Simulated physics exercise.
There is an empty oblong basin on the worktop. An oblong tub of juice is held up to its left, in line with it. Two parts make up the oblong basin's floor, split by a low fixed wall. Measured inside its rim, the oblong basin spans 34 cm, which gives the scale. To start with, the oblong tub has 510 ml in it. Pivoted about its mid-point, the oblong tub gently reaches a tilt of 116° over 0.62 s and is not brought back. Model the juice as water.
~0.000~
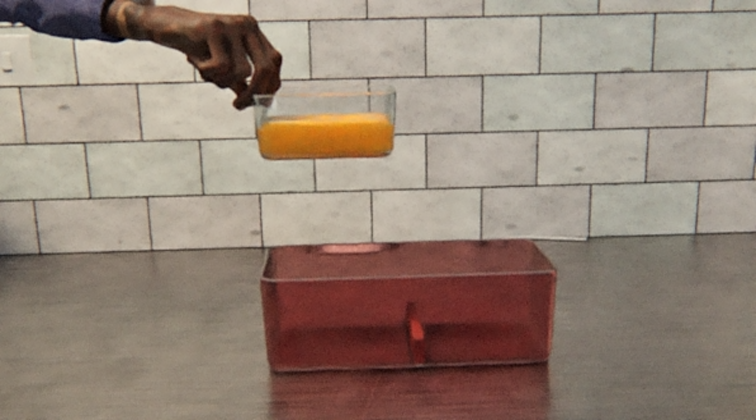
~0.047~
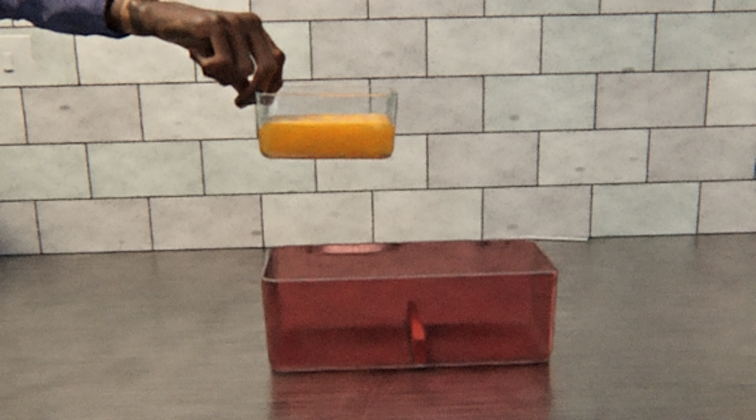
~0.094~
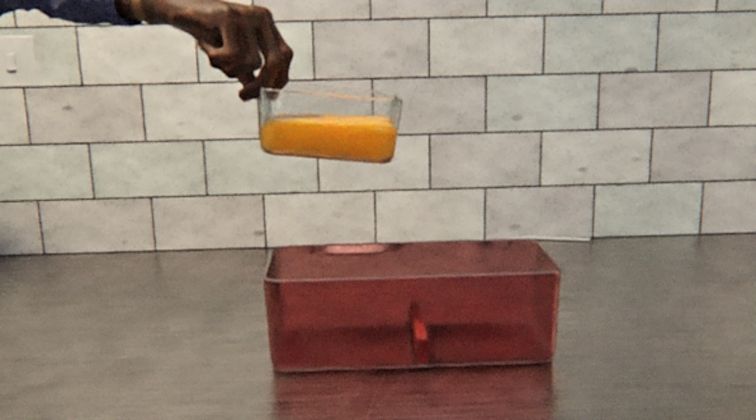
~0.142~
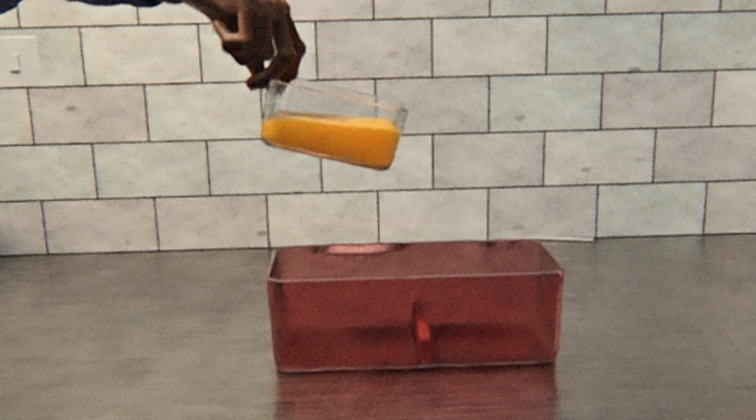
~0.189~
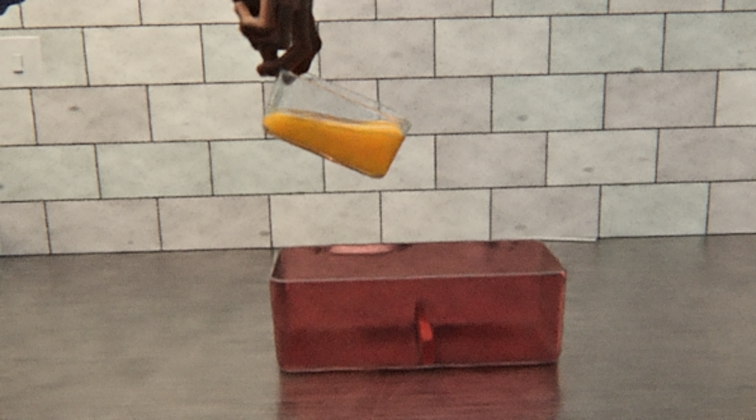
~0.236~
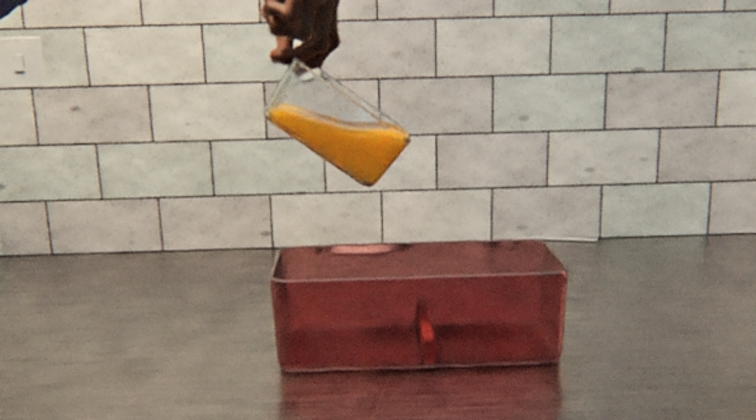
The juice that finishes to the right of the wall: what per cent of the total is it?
It is about 57 per cent of the total.
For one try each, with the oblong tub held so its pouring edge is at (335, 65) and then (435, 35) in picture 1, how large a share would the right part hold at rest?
Result: 25 per cent, then 75 per cent.
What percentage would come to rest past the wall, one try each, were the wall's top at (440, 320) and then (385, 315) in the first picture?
Respectively close to 35 and 80 %.
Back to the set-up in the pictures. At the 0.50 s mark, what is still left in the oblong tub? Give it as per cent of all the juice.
Near 10 in a hundred.
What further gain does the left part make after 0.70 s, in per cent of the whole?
About 10 percent.
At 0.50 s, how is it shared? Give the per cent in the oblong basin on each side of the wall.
Left roughly 0, right roughly 40.
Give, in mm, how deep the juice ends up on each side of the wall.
The left side settles near 10 mm and the right side near 14 mm.
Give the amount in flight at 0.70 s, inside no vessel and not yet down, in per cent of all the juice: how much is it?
Close to 7 %.
Then, 0.50 s in, the tilt is 106° and 10 per cent is still to pour, 0 is left of the wall and 39 right of it.
Then, 0.70 s in, the tilt is 116° and 0 per cent is still to pour, 31 is left of the wall and 62 right of it.
Then, 0.90 s in, the tilt is 116° and 0 per cent is still to pour, 37 is left of the wall and 59 right of it.
Then, 1.12 s in, the tilt is 116° and 0 per cent is still to pour, 40 is left of the wall and 57 right of it.
Finally, 40 per cent lies left of the wall, 57 right of it and 3 outside.
